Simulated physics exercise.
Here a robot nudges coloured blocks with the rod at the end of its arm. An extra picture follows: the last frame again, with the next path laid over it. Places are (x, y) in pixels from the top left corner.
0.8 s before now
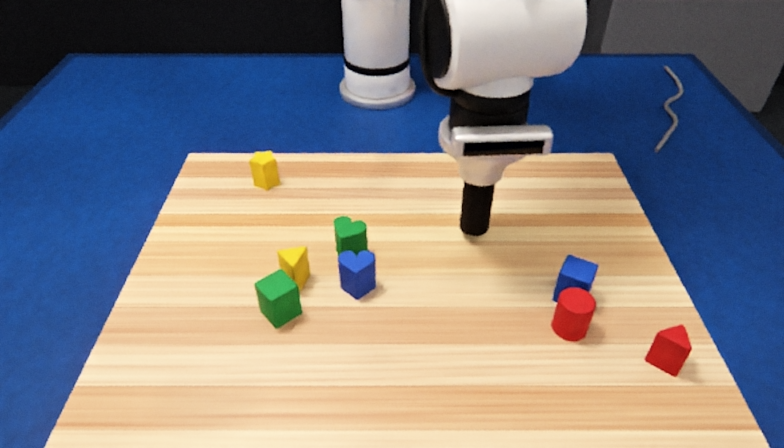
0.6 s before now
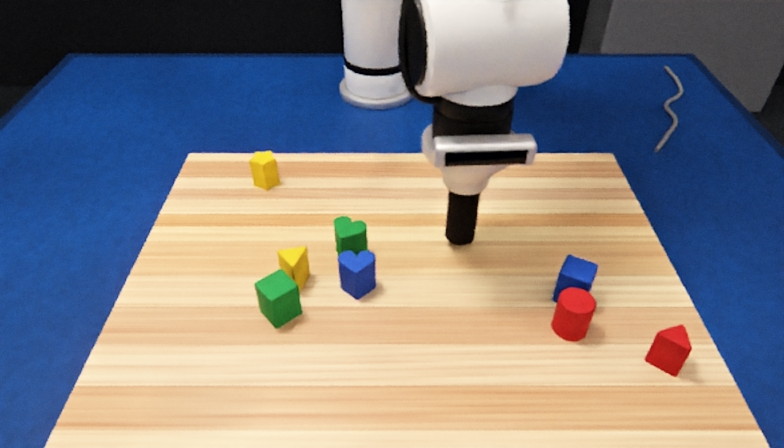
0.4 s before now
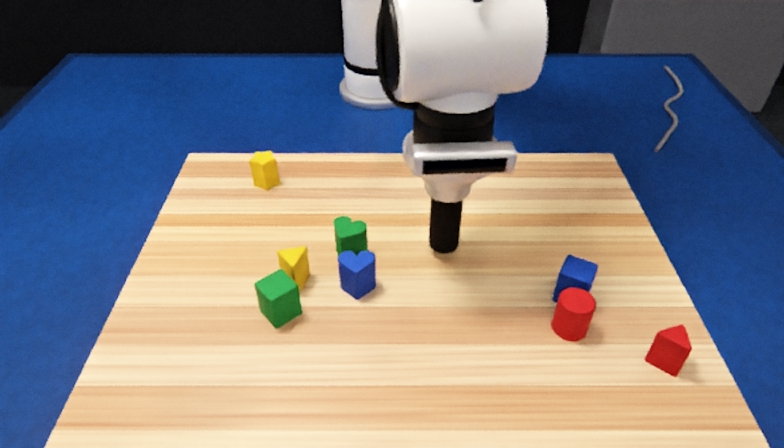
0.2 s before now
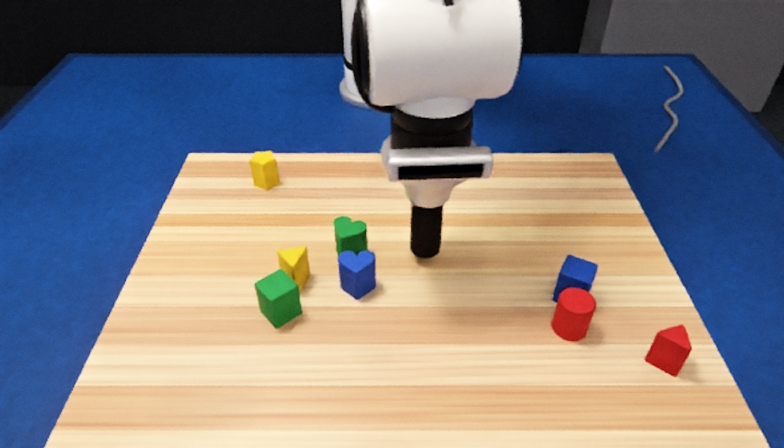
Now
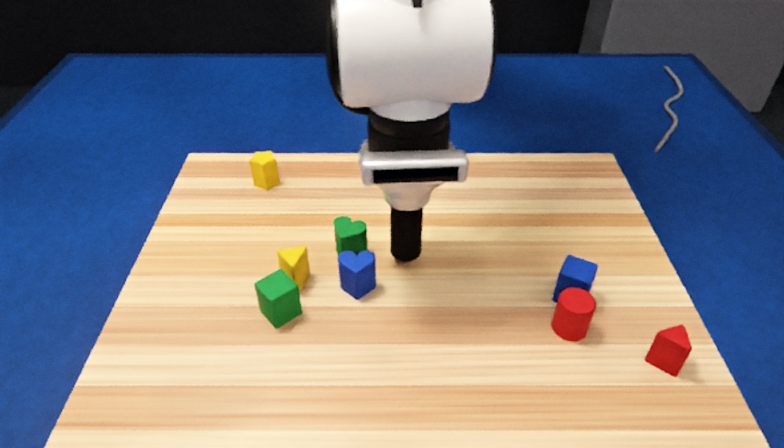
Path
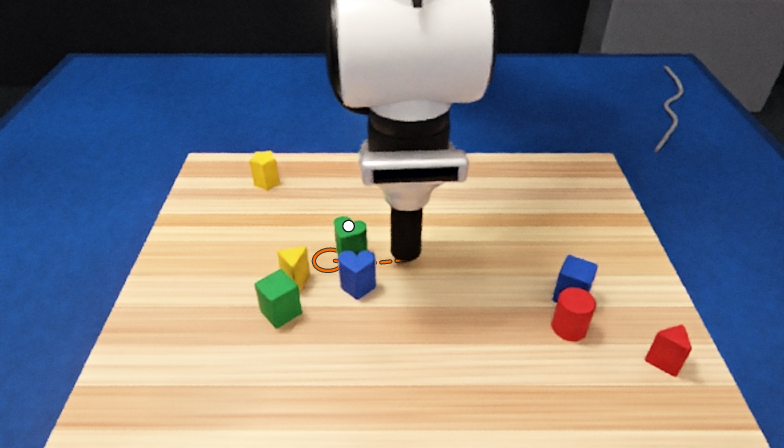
On a wooden board, a robot arm's black rod glides left and slightly nearer through open space while the coloured blocks stay still.
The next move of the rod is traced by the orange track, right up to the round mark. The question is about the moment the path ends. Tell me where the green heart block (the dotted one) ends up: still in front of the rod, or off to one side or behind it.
Answer: Still ahead.
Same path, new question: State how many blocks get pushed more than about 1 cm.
I reckon the push displaces only one of the blocks by more than 1 cm.
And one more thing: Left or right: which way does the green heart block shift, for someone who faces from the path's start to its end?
Its sideways move is to the right.
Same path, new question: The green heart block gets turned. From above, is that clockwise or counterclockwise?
In a top view, it turns clockwise.
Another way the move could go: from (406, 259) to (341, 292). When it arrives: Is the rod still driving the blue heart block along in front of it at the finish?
Yes, that is what happens.
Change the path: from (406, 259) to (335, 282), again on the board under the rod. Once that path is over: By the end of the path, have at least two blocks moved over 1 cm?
The answer is no.
The drawn path runs from (406, 259) over (367, 263) to (329, 260); the dot is on the green heart block.
On the path given first. Halfway along, rod at (367, 255); green heart block at (338, 224).
At the end, rod at (328, 252); green heart block at (306, 216), turned 35° clockwise; blue heart block not moved.
